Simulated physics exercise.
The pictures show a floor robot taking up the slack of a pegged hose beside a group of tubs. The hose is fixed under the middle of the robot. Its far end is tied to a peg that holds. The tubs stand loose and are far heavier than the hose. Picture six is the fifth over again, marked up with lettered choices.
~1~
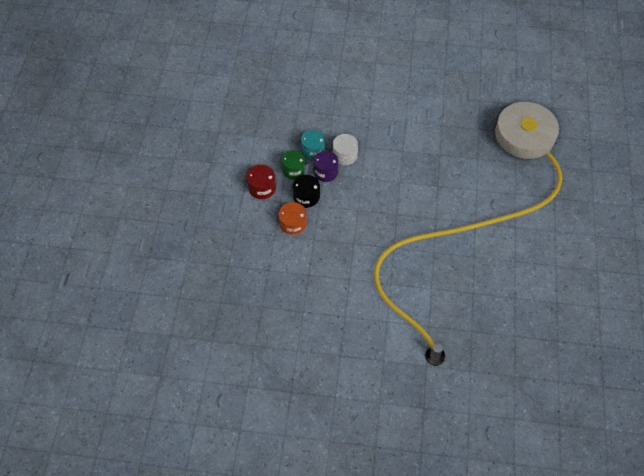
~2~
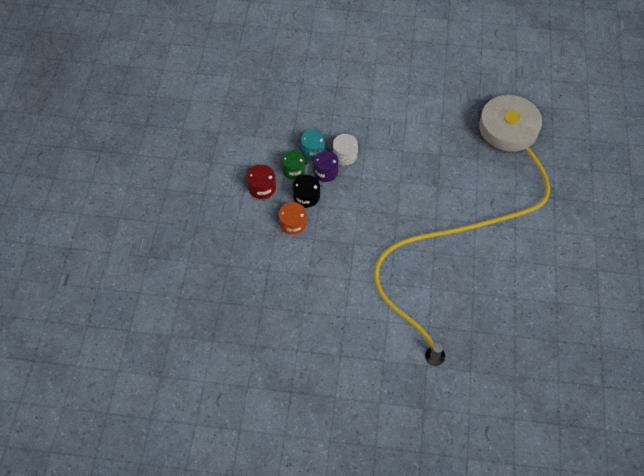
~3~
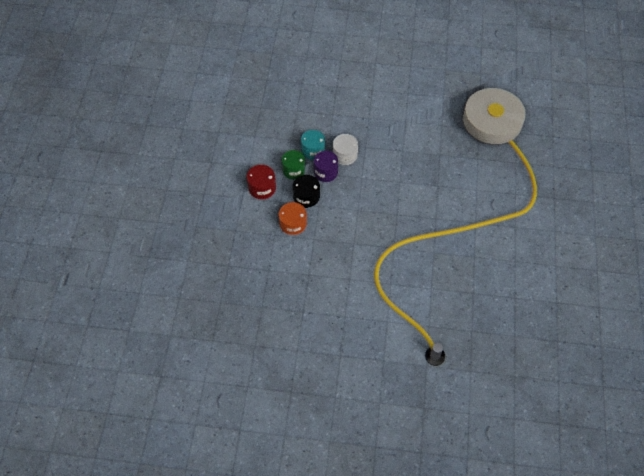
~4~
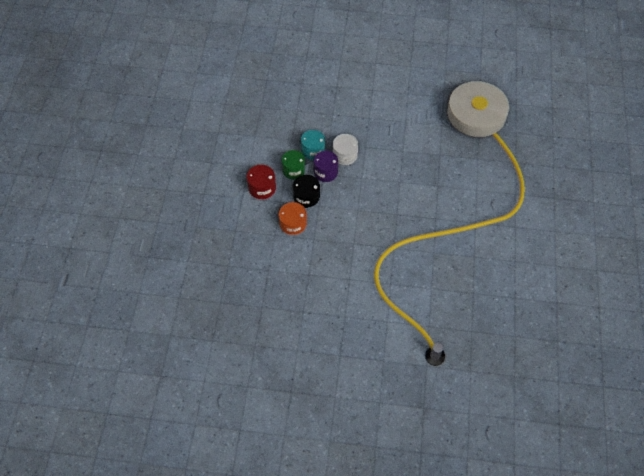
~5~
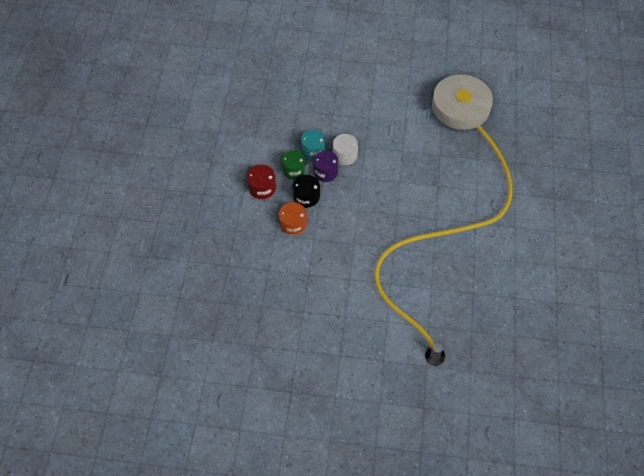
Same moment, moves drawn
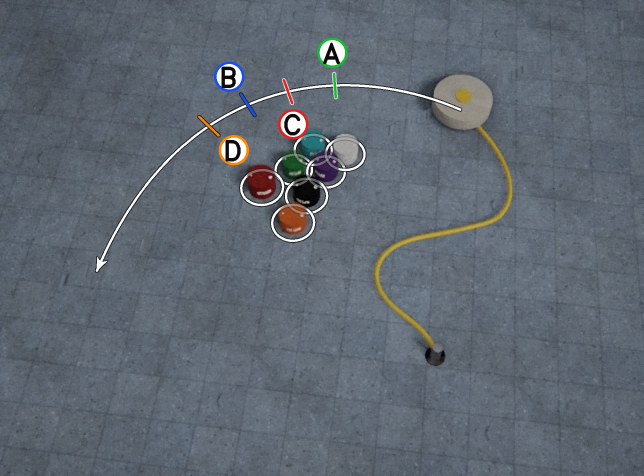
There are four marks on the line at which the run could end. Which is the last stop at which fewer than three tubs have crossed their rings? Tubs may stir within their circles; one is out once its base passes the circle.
As far as tick D.
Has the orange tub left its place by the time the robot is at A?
No.
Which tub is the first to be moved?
The white one.
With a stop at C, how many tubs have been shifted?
By then, none.
On the marked copy, A at (335, 85); B at (248, 105); C at (288, 92); D at (209, 126); the route from (460, 110) via (239, 109) to (97, 271).
With D. Early on, robot (371, 80).
Further on, robot (278, 87).
At the end, robot (207, 120); white tub (342, 151); none over the rings.
As for the rest, A is within the limit but short; B is within the limit but short; C is within the limit but short.
